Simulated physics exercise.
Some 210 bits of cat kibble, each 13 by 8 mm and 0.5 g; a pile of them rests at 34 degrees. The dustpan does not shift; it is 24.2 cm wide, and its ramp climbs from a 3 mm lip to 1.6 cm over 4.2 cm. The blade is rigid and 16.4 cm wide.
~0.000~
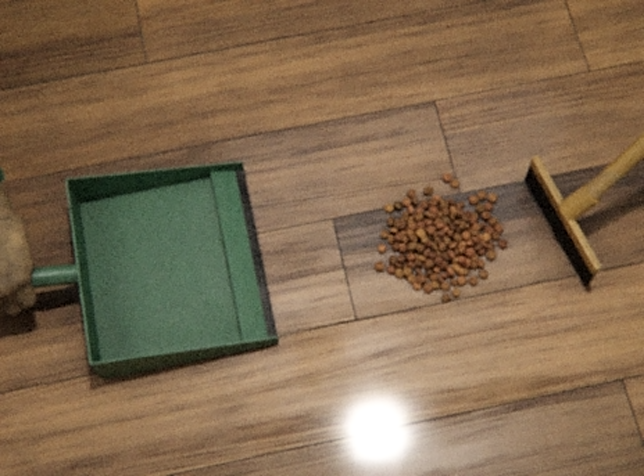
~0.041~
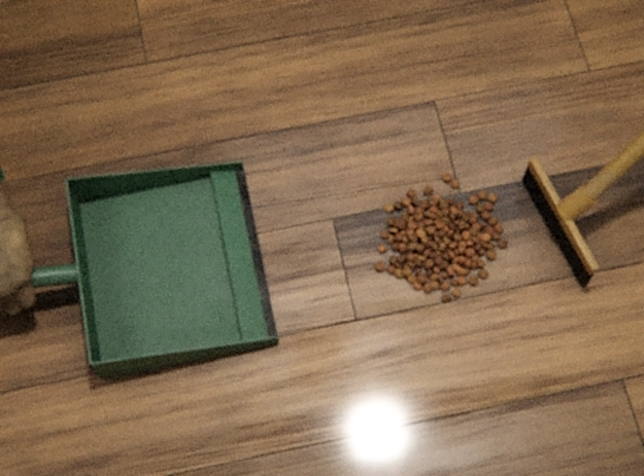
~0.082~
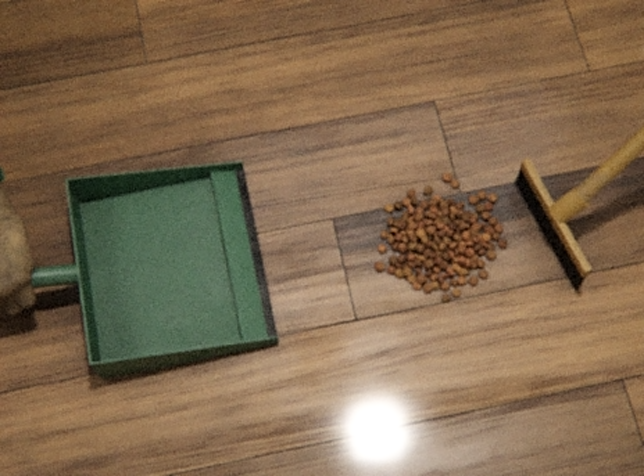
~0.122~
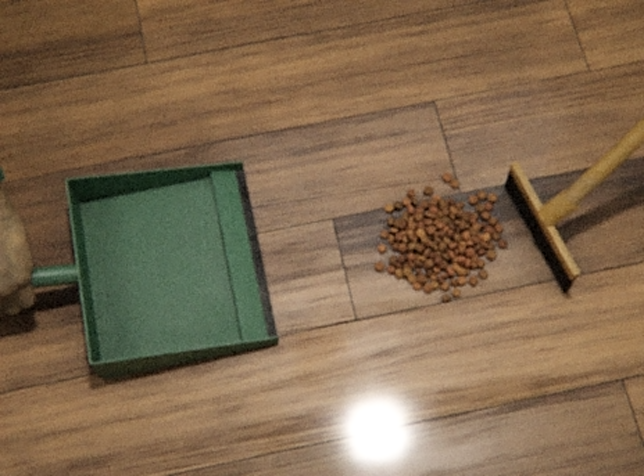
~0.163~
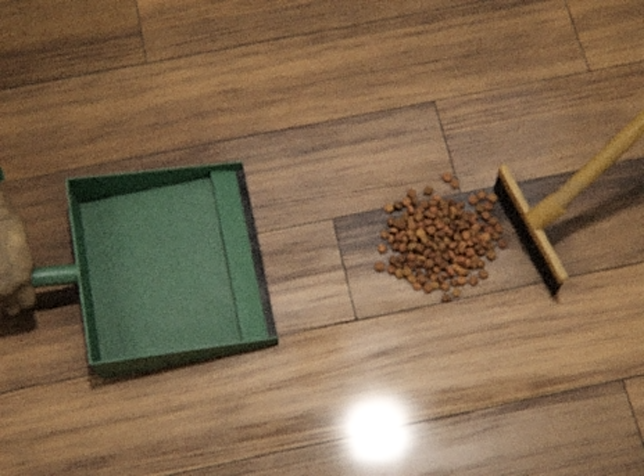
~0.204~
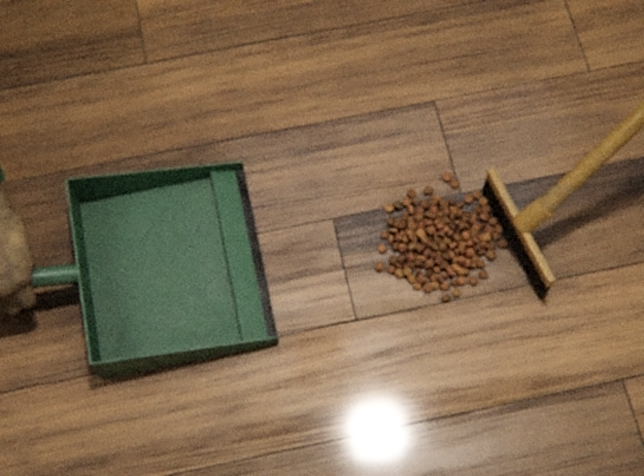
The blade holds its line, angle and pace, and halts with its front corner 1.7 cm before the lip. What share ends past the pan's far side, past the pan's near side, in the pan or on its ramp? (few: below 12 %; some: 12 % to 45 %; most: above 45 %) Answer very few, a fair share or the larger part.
Far side: Very few, near side: A fair share, pan: A fair share.
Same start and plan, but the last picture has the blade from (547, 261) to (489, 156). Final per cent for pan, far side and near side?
Pan 5, far 5, near 0.
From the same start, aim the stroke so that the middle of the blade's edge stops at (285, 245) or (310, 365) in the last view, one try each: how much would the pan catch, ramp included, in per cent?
Some 20 and 5 per cent.
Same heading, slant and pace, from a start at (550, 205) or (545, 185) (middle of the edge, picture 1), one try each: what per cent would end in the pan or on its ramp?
Some 25 and 20 per cent.
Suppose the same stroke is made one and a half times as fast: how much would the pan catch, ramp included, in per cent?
Then about 25 per cent.
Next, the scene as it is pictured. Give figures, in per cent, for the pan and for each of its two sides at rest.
Far side 0, near side 15, pan 25.
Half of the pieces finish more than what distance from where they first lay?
Roughly 22 cm.
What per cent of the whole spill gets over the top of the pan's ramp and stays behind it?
Some 0 per cent.
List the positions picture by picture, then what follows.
Blade from (595, 269) to (535, 163), moved 0.0 cm, 0 of the pieces shifted so far; middle of the pieces at (439, 236); pan at (160, 273), in the first frame.
Blade from (593, 269) to (532, 164), moved 0.3 cm, 0 of the pieces shifted so far; middle of the pieces at (439, 236), in the second frame.
Blade from (585, 272) to (525, 166), moved 1.3 cm, 0 of the pieces shifted so far; middle of the pieces at (439, 236), in the third frame.
Blade from (574, 275) to (514, 169), moved 2.8 cm, 0 of the pieces shifted so far; middle of the pieces at (439, 236), in the fourth frame.
Blade from (562, 278) to (502, 172), moved 4.3 cm, 0 of the pieces shifted so far; middle of the pieces at (439, 236), in the fifth frame.
Blade from (549, 282) to (491, 175), moved 5.9 cm, 5 of the pieces shifted so far; middle of the pieces at (439, 236); pan at (160, 273). The blade's pace is about 0.38 m/s, heading 5 degrees towards the viewer's side, in the sixth frame.
Then, at 0.56 s, middle of the blade 18 cm from the lip; 0 % over the lip, far side 0 %, near side 5 %.
After 0.80 s, middle of the blade 9 cm from the lip; 0 % over the lip, far side 0 %, near side 10 %.
After 1.15 s, middle of the blade 3 cm from the lip; 25 % over the lip, far side 0 %, near side 15 %.
By 1.5 s all is still; far side 0 %, near side 15 %, pan 25 %, in front of the lip or behind the blade 60 %.
